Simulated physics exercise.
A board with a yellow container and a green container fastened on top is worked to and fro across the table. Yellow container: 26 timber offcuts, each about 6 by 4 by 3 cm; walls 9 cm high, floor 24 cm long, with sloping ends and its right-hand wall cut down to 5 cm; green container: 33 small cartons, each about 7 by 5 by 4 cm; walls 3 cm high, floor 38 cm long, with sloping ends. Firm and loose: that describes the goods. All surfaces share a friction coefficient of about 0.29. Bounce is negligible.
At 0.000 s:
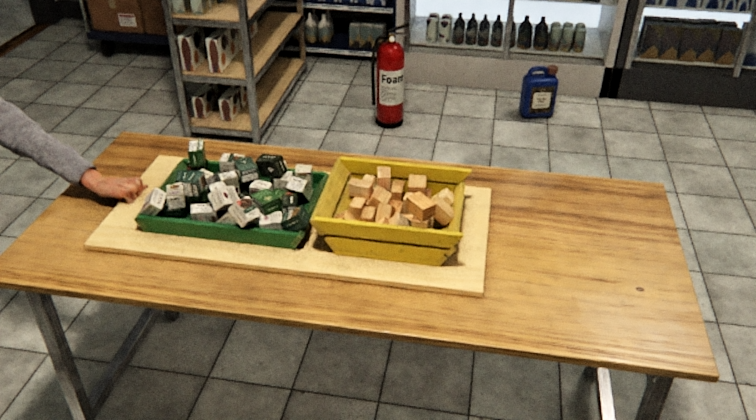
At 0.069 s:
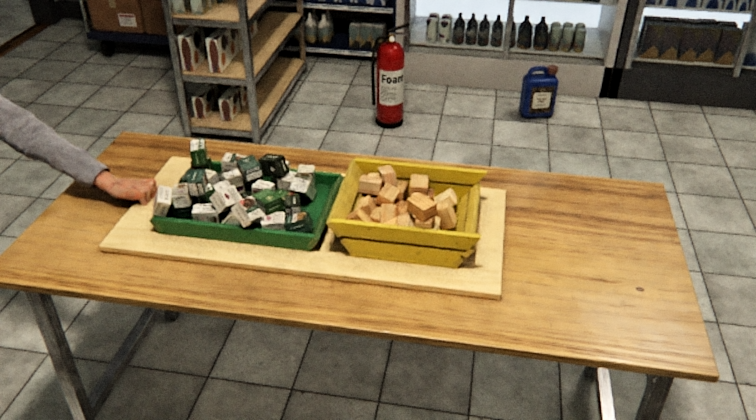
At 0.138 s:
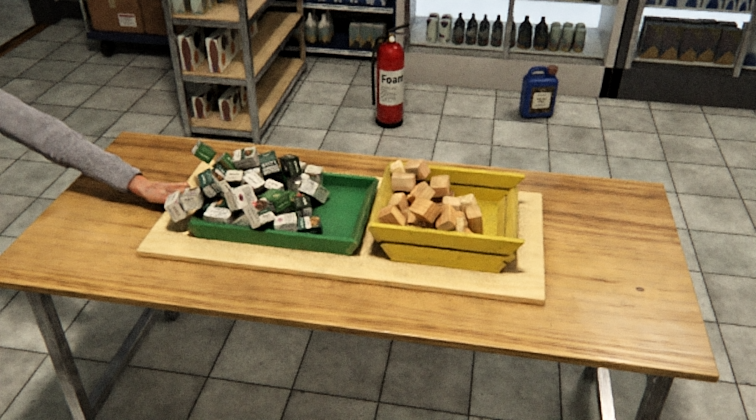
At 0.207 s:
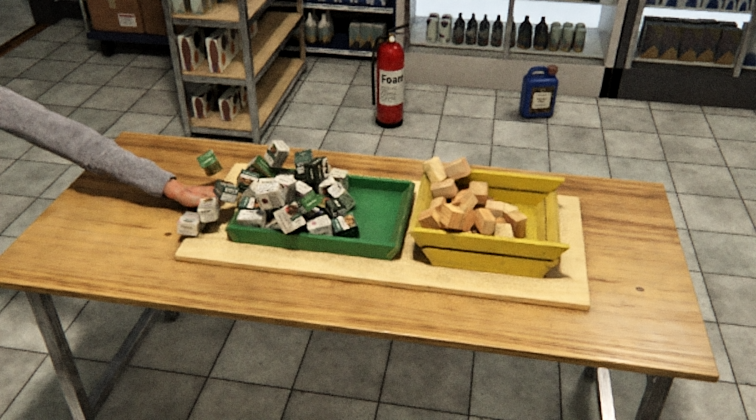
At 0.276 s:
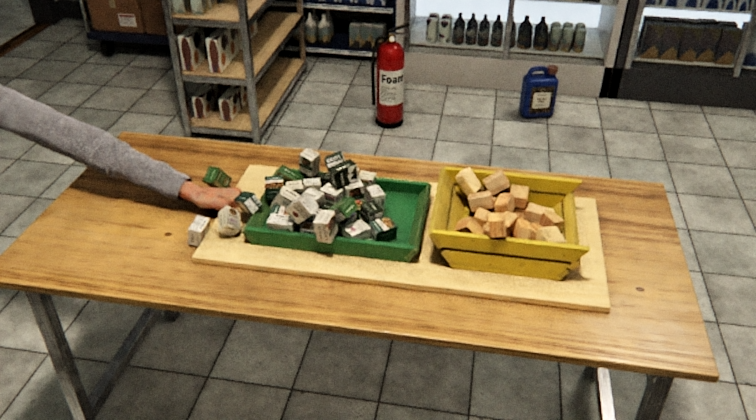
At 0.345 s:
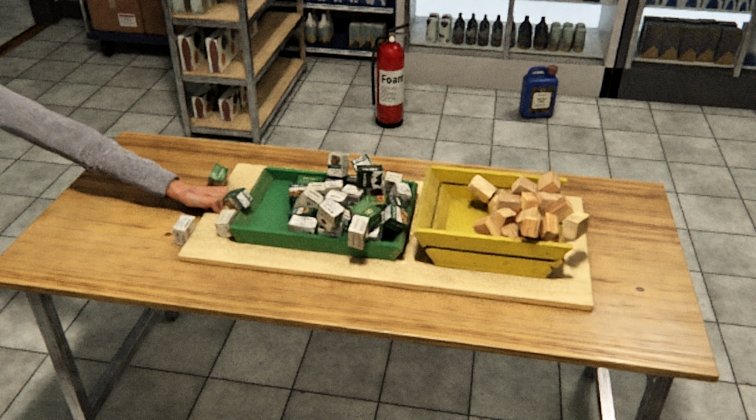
In this clip, a hand at the left slides a board holding a green container of small cartons and a yellow container of wooden blocks rightward across a table, then slightly back left, as several cartons drop out beside the hand.
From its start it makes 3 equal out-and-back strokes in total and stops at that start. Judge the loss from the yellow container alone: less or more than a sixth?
Sixth surpassed.
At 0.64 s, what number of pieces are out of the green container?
At that moment the green container count out stands near 12.
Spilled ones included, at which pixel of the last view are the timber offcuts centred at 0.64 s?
Centre: Around (401, 206) px.
After 0.64 s, yellow container 20 in, 6 out and green container 21 in, 12 out.
After 1.00 s, yellow container 16 in, 10 out and green container 11 in, 22 out.
After 1.52 s, yellow container 16 in, 10 out and green container 9 in, 24 out.
When it is over (at 2.18 s), yellow container 14 in, 12 out and green container 9 in, 24 out. Asked share, 12 of 26, 46 per cent.
